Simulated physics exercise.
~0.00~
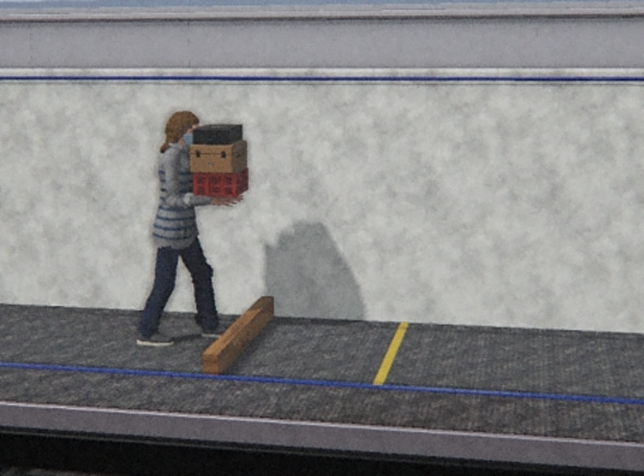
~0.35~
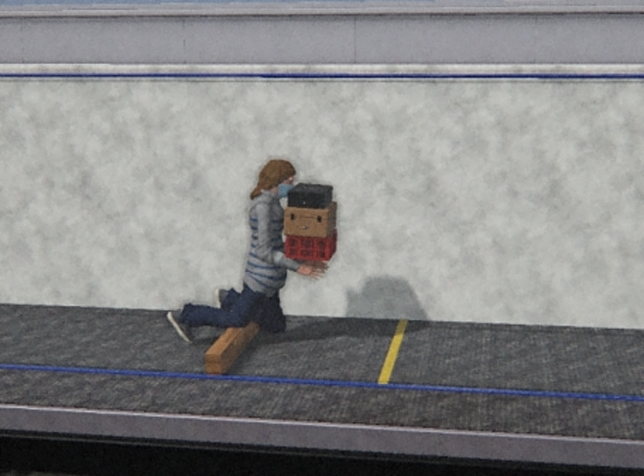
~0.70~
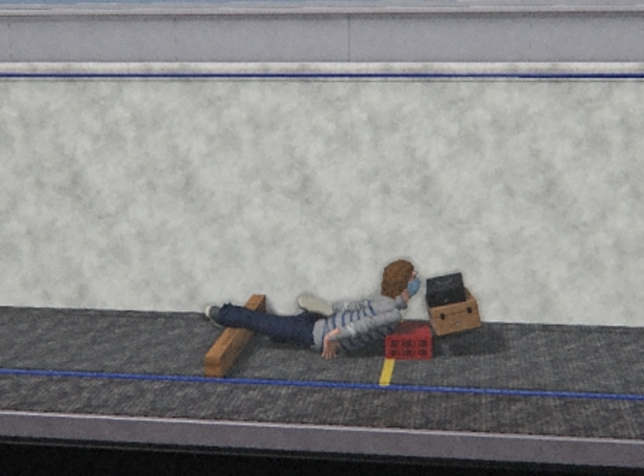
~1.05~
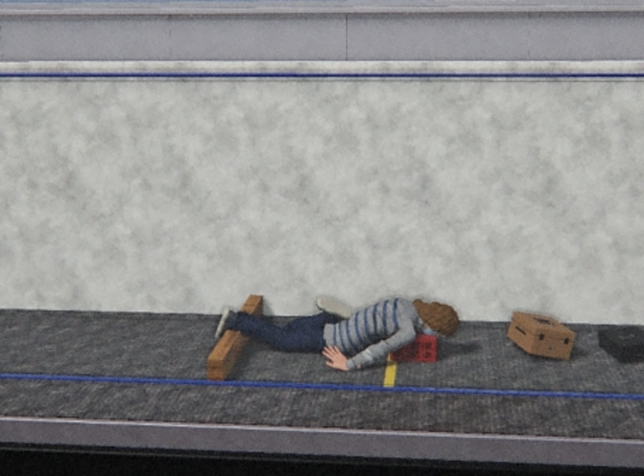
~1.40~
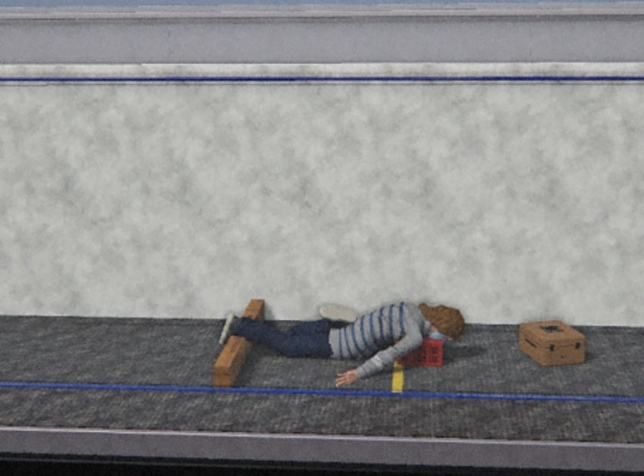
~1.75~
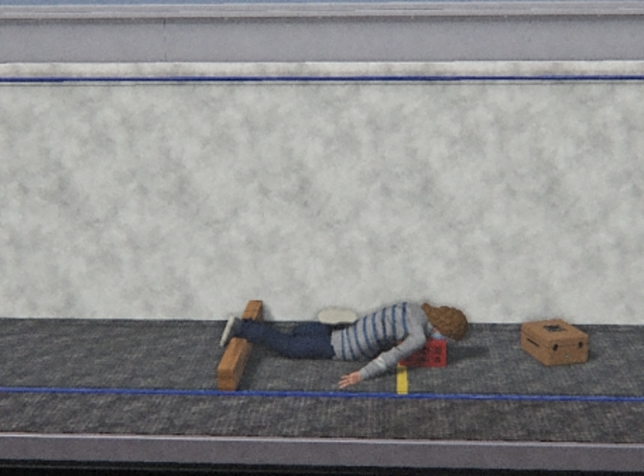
A courier carrying stacked boxes trips over a wooden beam and ends face down, boxes scattered.
